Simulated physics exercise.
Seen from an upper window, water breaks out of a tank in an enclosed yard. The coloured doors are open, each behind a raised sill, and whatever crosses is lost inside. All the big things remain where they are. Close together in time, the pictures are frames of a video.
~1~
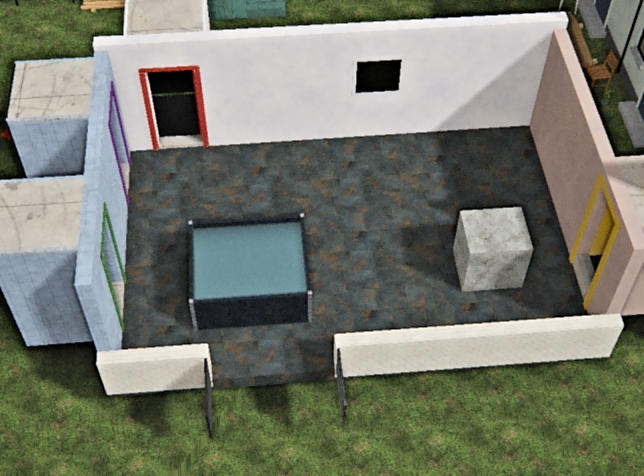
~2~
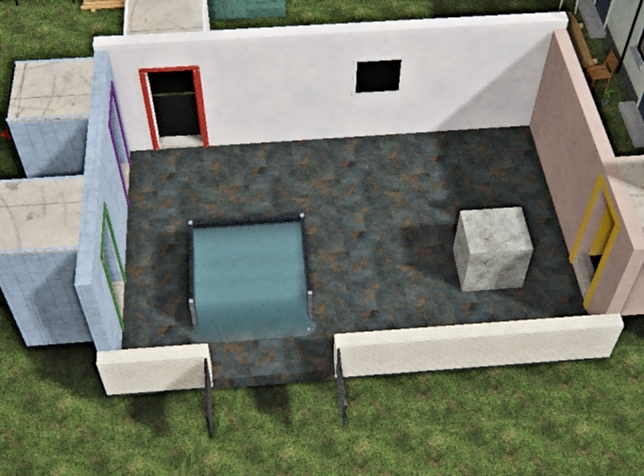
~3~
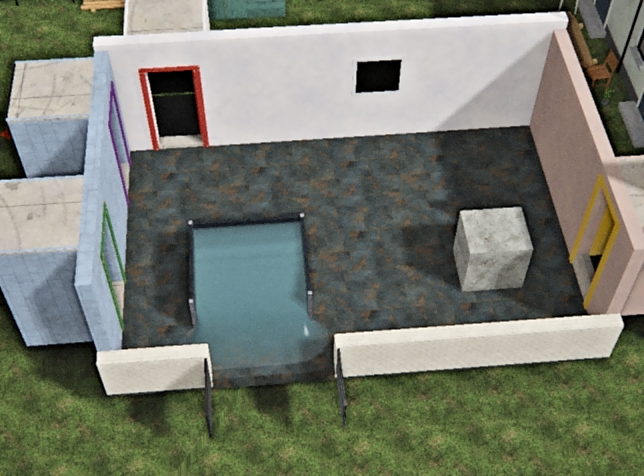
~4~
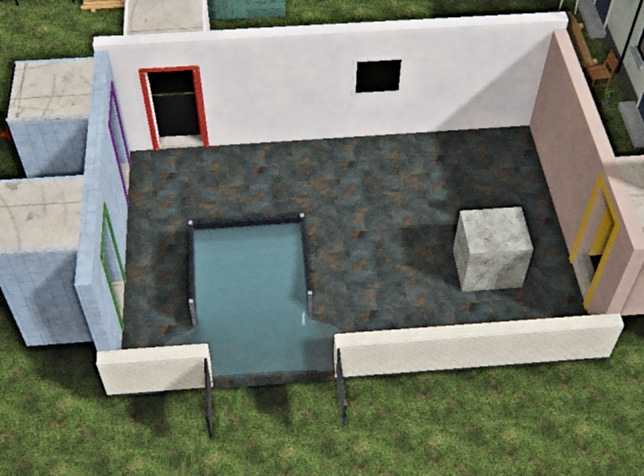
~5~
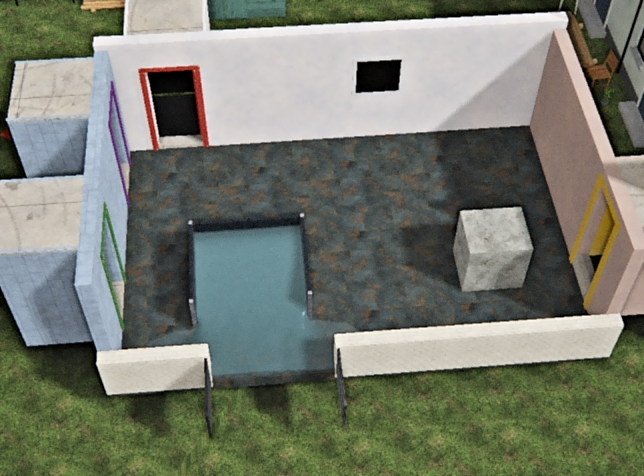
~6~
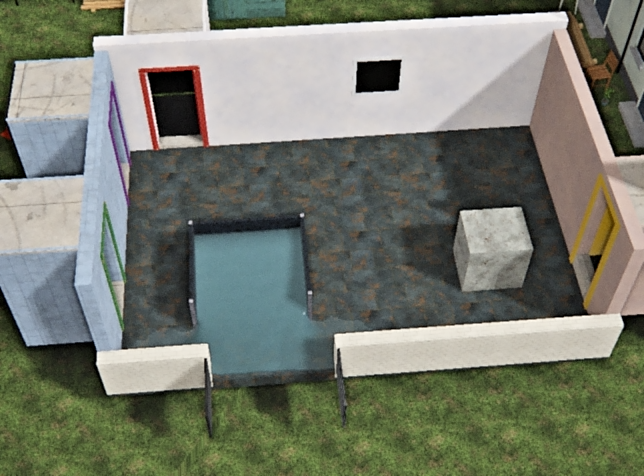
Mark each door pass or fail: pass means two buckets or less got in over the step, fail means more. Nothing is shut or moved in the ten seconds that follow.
Purple door - pass, yellow door - pass, green door - pass, red door - pass.
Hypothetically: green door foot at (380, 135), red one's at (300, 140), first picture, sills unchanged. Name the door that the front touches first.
First: The purple door.
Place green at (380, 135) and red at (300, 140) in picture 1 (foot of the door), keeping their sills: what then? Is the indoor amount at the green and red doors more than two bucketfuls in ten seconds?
The green door lets less in; the red door takes less.
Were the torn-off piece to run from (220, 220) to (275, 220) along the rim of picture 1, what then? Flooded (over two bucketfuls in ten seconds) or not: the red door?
The red door ends up above.
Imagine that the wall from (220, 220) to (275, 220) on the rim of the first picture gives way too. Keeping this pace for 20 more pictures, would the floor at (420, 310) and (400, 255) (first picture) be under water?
In the order asked: The first spot is untouched and the second is untouched.
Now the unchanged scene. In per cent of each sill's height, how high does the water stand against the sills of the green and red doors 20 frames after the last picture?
Close to 60 per cent for the first one and close to 20 per cent for the second.
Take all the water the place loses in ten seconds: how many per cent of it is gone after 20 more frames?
Roughly 85 %.
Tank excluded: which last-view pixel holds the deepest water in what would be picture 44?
It will be deepest around (129, 183).
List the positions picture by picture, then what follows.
The tank at (249, 260) is whole and still, in the first picture.
The front is at (195, 338), out from the gap at (252, 316), in the second picture.
The front is at a hidden place, out from the gap at (253, 317), in the third picture.
Water pours out at (253, 318) and has run to a hidden place, in the fourth picture.
The front is at a hidden place, out from the gap at (253, 318), in the fifth picture.
Water pours out at (253, 318) and has run to a hidden place, in the sixth picture.
A moment on, water covers 15 % of the floor; the purple door not reached, the yellow door not reached, the green door wet at the sill, nothing in, the red door not reached.
Next, water covers 20 % of the floor; the purple door not reached, the yellow door not reached, the green door wet at the sill, nothing in, the red door not reached.
Then, water covers 30 % of the floor; the purple door wet at the sill, nothing in, the yellow door not reached, the green door wet at the sill, nothing in, the red door not reached.
Later, water covers 30 % of the floor; the purple door wet at the sill, nothing in, the yellow door wet at the sill, nothing in, the green door wet at the sill, nothing in, the red door wet at the sill, nothing in.
In the end, water covers 45 % of the floor; the purple door wet at the sill, nothing in, the yellow door wet at the sill, nothing in, the green door wet at the sill, nothing in, the red door wet at the sill, nothing in.
